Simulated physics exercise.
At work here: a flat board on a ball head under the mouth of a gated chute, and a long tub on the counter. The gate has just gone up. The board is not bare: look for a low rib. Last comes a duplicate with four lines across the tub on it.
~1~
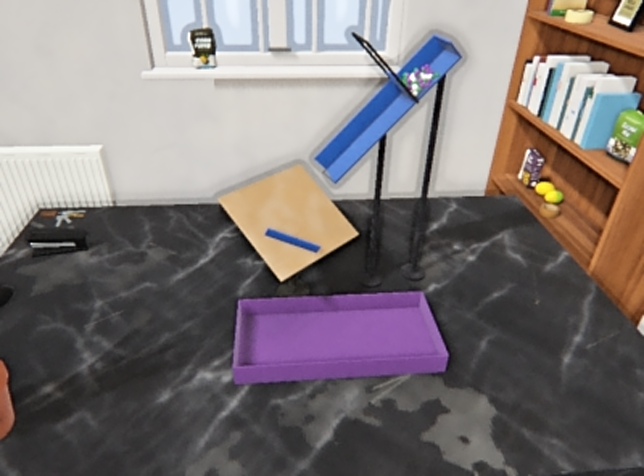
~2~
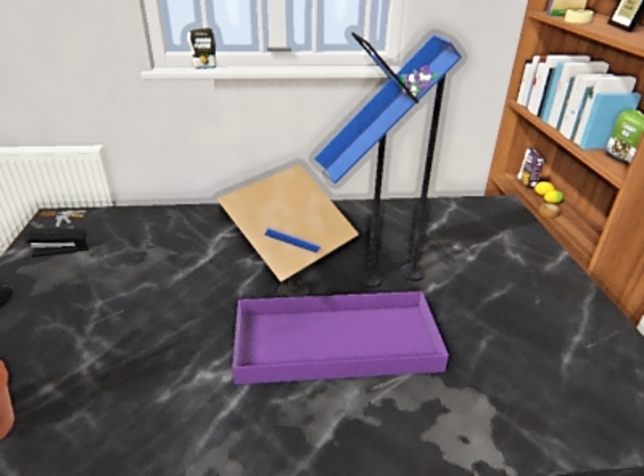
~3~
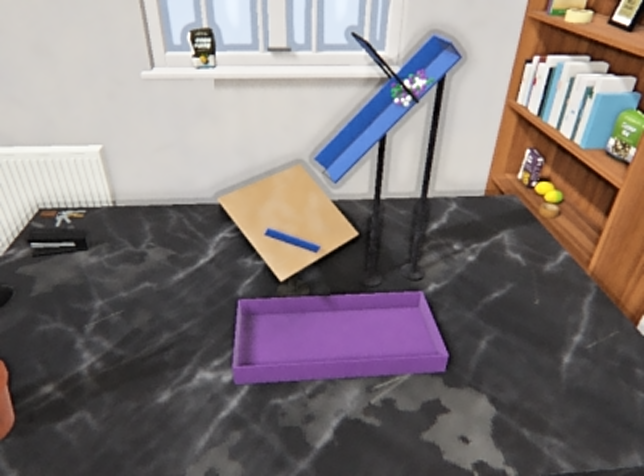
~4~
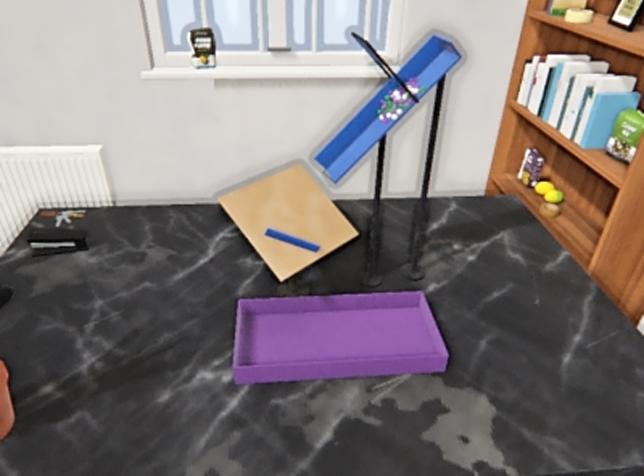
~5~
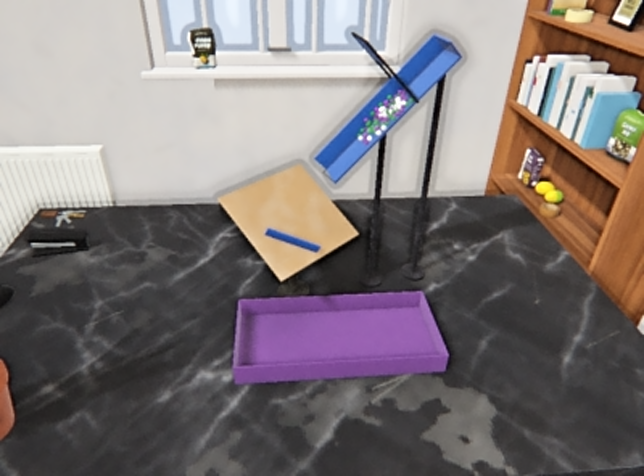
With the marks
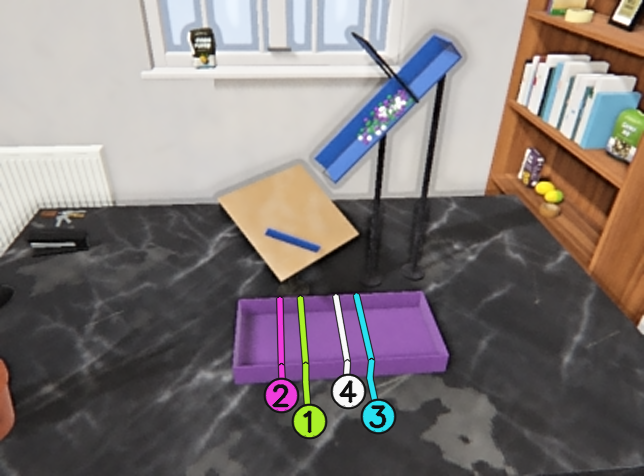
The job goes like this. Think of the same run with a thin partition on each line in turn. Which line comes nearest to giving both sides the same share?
Line 3 does it best.
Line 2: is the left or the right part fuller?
The right side.
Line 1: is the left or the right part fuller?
The right side.
On the marked copy, line 1 crosses the front rim at (305, 363); line 2 crosses the front rim at (281, 365); line 3 crosses the front rim at (371, 360); line 4 crosses the front rim at (347, 361).
With 1, of what is caught, a small part on the left of the divider, most on the right.
With 2, of what is caught, a small part on the left of the divider, nearly all on the right.
With 3, of what is caught, about two thirds on the left of the divider, about a third on the right.
With 4, of what is caught, about a quarter on the left of the divider, most on the right.
